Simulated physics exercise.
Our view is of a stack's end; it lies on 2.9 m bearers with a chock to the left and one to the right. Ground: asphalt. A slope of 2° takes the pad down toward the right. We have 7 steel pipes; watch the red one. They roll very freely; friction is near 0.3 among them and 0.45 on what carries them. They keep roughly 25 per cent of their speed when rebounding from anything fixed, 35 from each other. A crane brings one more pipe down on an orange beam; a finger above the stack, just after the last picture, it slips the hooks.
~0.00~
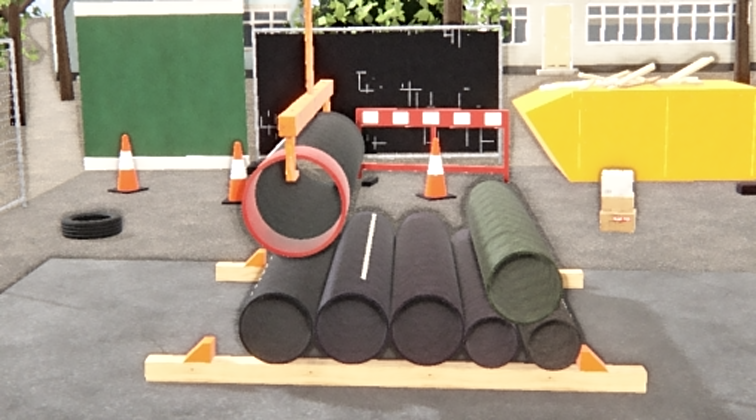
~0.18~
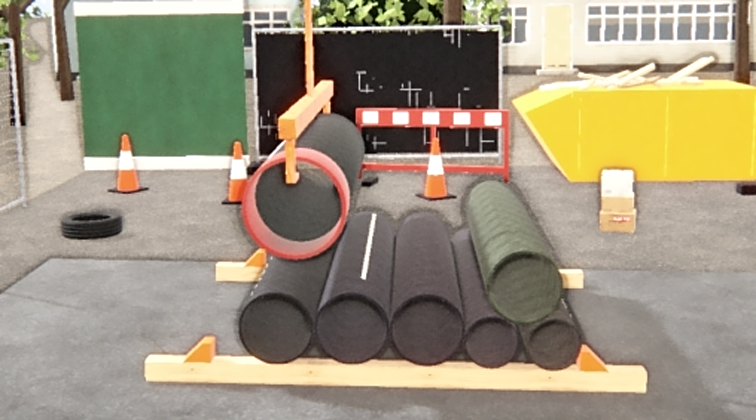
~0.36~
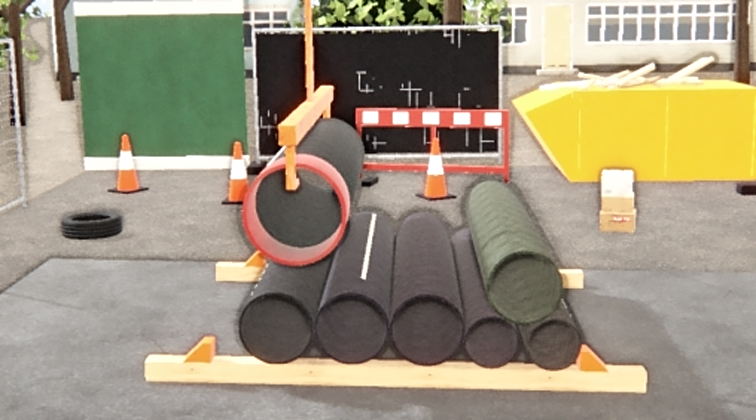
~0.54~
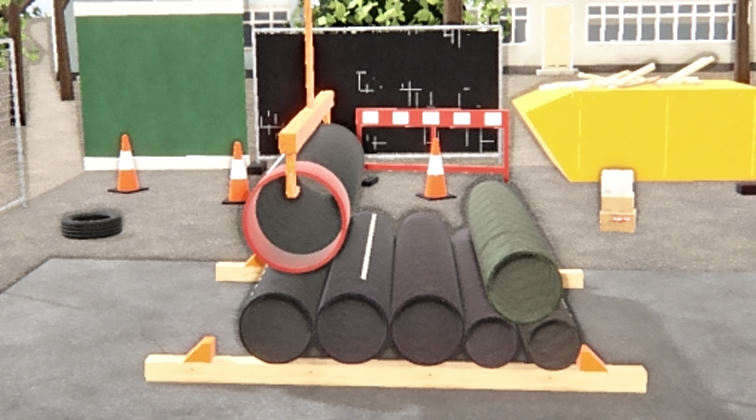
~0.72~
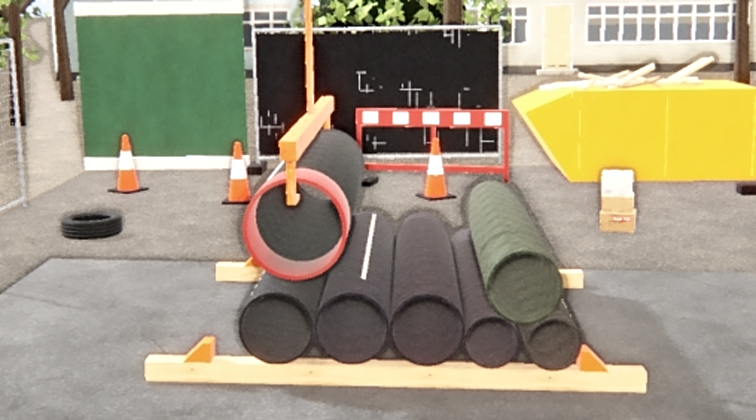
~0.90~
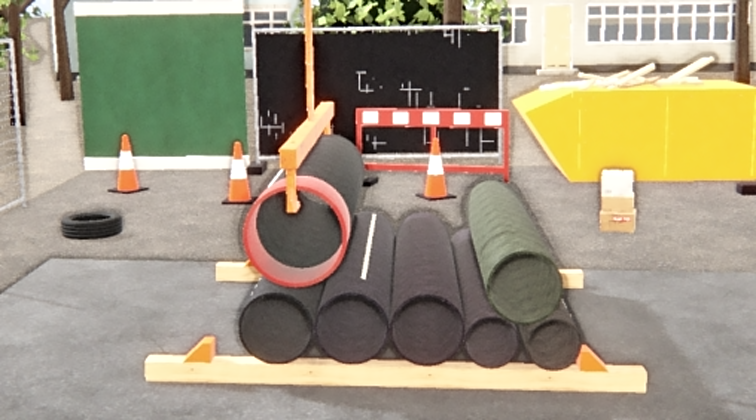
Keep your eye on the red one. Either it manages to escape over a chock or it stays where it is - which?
It stays where it is.
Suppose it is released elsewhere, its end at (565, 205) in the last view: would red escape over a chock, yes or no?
In that case red gets away.
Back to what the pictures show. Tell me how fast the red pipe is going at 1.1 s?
I'd put it near 0.2 m/s.
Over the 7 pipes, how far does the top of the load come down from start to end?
Roughly 25 cm.
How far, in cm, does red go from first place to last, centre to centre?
The red one comes to 30.
After 1.1 s, red is up on others, 50 cm inside the left chock, rolling right; 0 off the stack.
After 1.3 s, red is up on others, 60 cm inside the left chock, rolling right; 0 off the stack.
After 2.3 s, no change for red; 0 off the stack.
At rest (4.1 s), red is up on others, 60 cm inside the left chock; 0 off the stack.
